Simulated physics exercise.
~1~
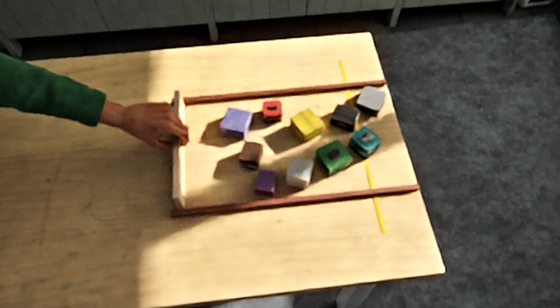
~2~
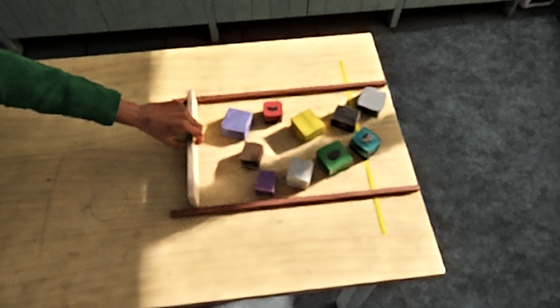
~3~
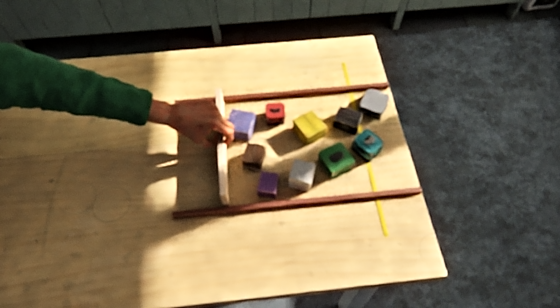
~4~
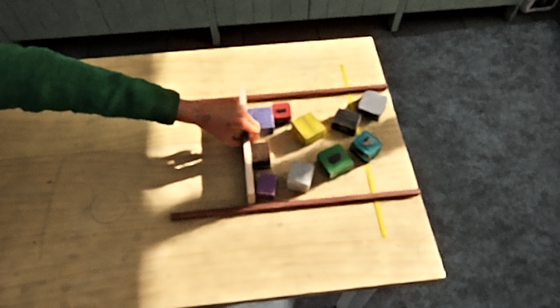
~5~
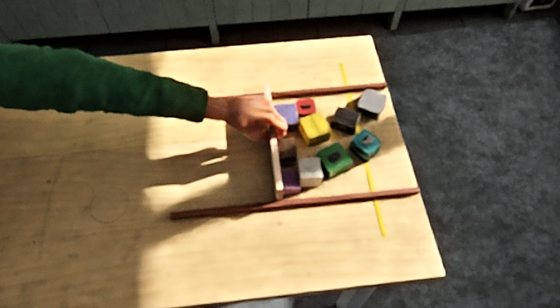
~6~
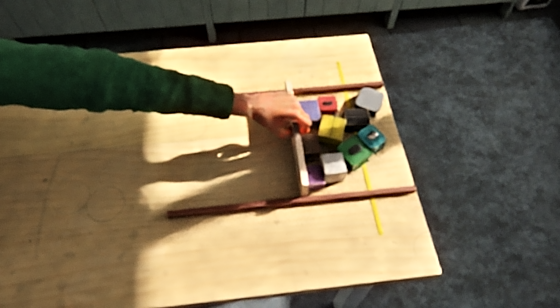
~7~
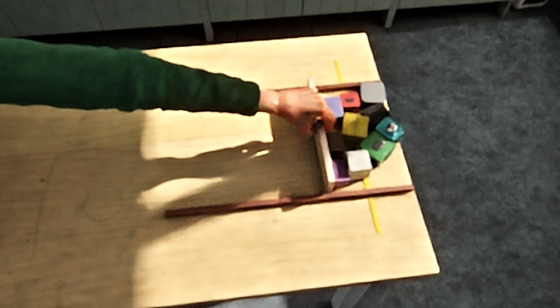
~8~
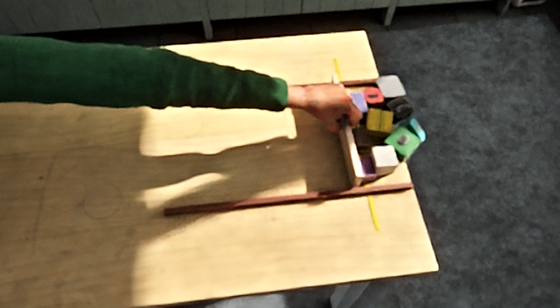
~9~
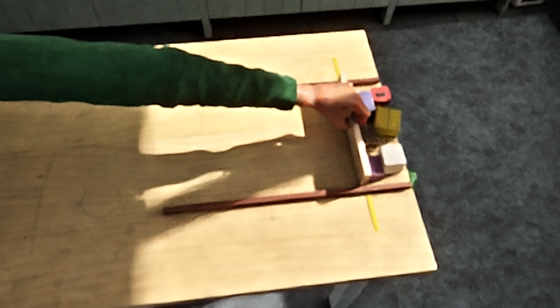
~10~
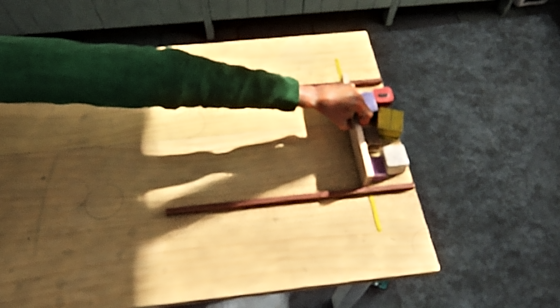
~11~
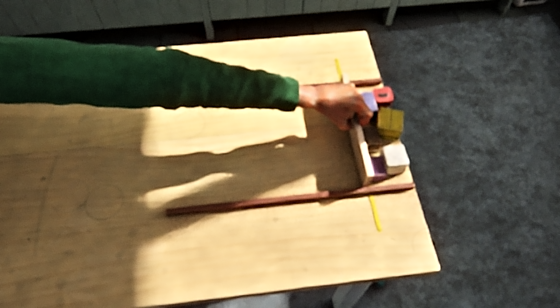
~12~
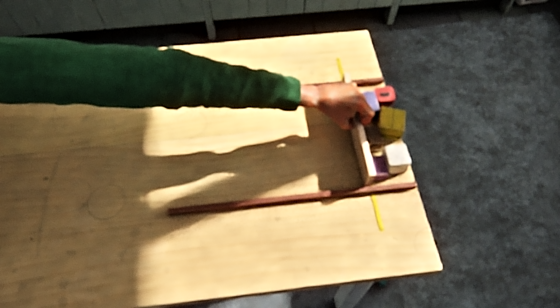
We see a hand in a green sleeve push an upright board rightward between two rails, gathering scattered coloured blocks toward the table's edge. Several, including the green, black, turquoise and grey ones, go over the edge, while the rest stay bunched against the board as it stops.
